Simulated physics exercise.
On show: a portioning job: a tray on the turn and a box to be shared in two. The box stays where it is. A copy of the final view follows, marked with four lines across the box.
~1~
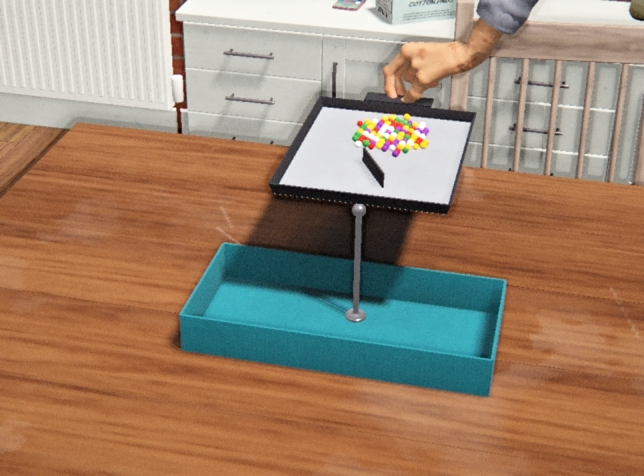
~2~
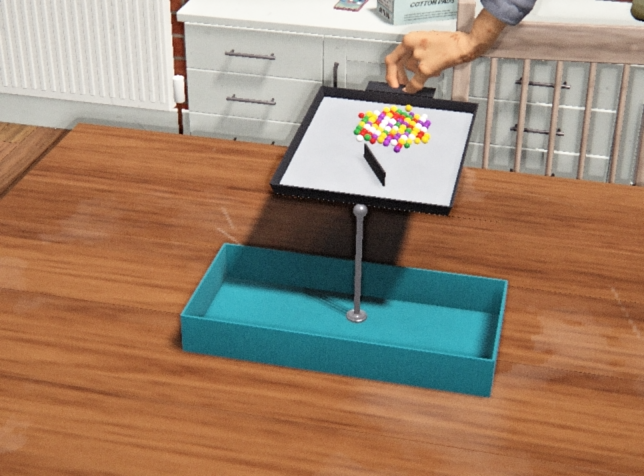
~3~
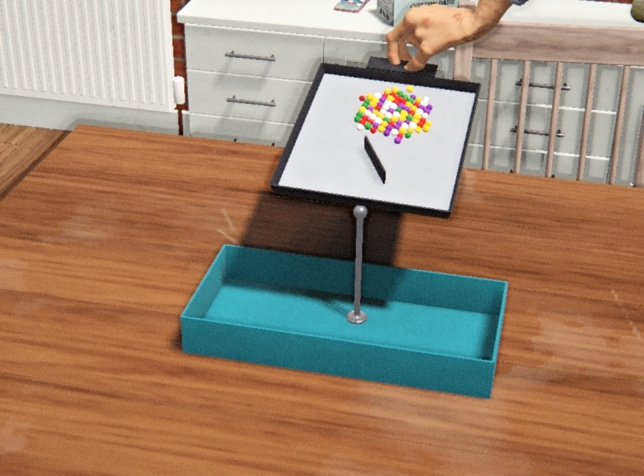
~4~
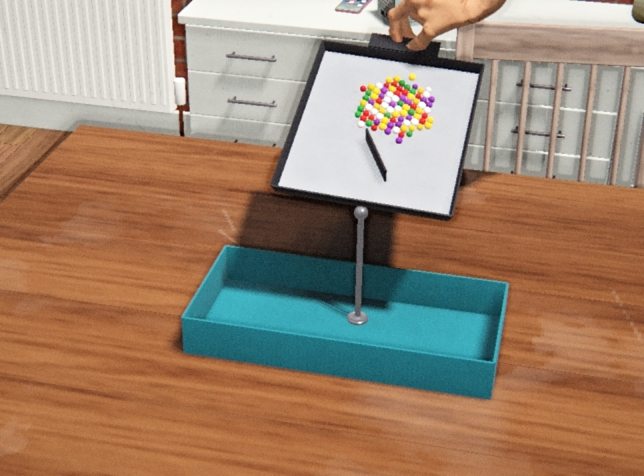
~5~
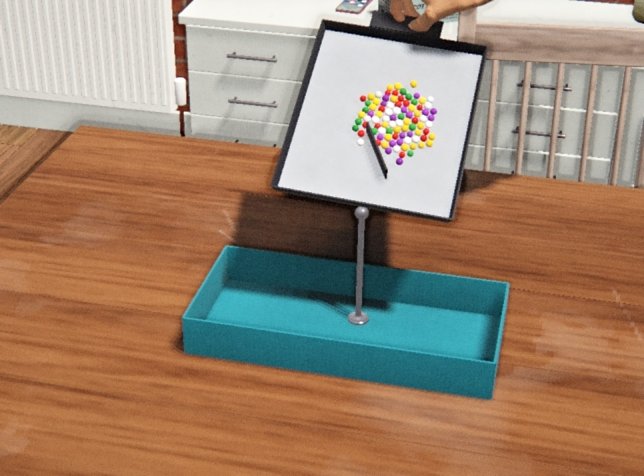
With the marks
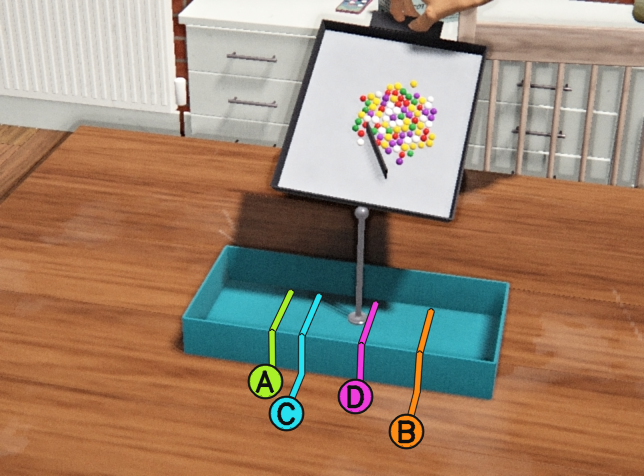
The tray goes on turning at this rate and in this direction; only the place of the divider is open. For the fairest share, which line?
B works best here.
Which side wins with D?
Right.
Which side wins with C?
The right side.
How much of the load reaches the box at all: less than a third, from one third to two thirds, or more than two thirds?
About that: More than two thirds.
On the marked copy, line A crosses the front rim at (272, 331); line B crosses the front rim at (419, 352); line C crosses the front rim at (302, 335); line D crosses the front rim at (361, 344).
If A is chosen, of what is caught, only a few on the left of the divider, all but a few on the right.
If B is chosen, of what is caught, close to half on the left of the divider, close to half on the right.
If C is chosen, of what is caught, only a few on the left of the divider, all but a few on the right.
If D is chosen, of what is caught, a small share on the left of the divider, the bulk on the right.
